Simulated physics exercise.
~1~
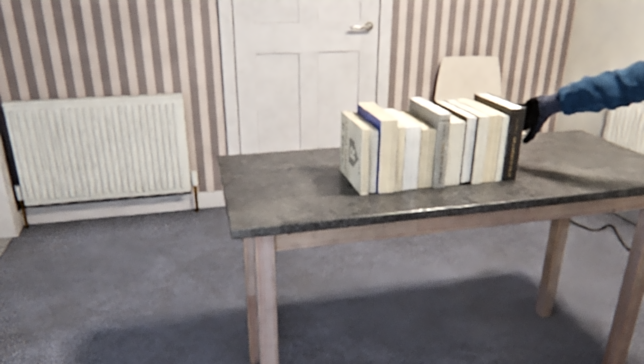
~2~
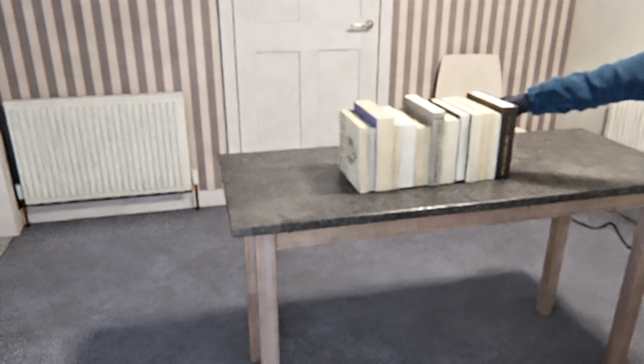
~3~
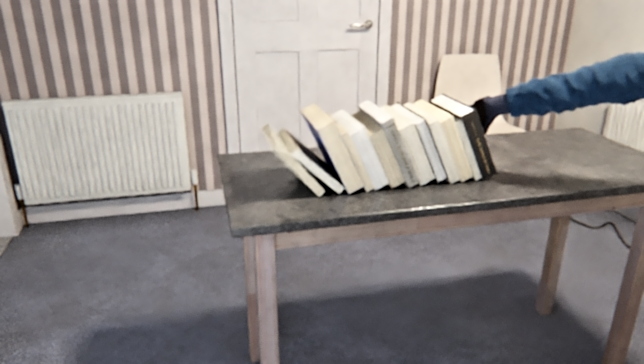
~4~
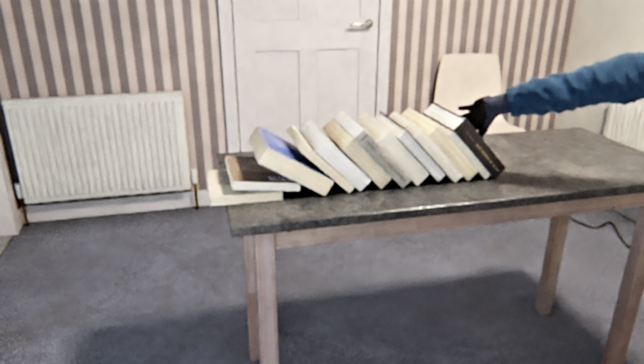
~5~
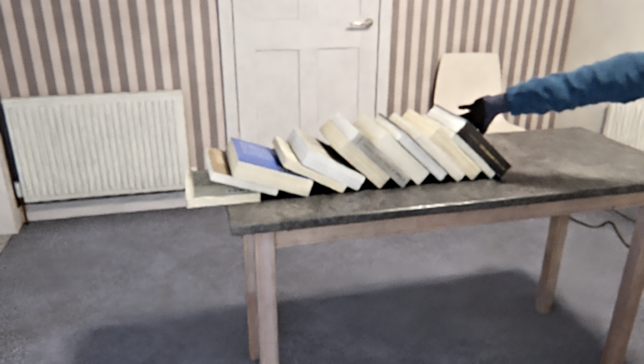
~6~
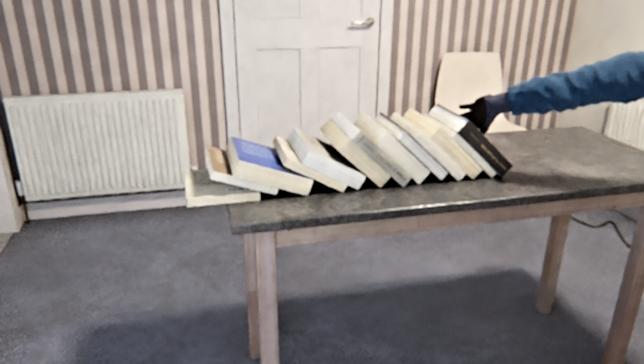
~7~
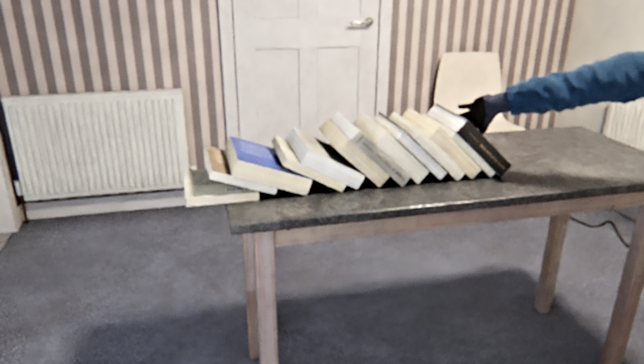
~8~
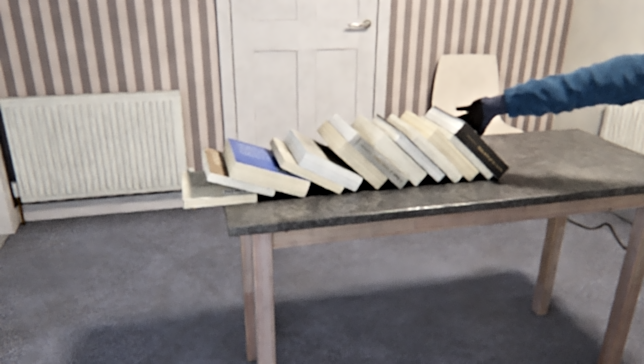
A gloved hand pushed an upright row of books leftward along a table, and they tipped over one after another like dominoes, the blue one among them, ending slumped against each other with the leftmost poking past the table's edge but not falling.
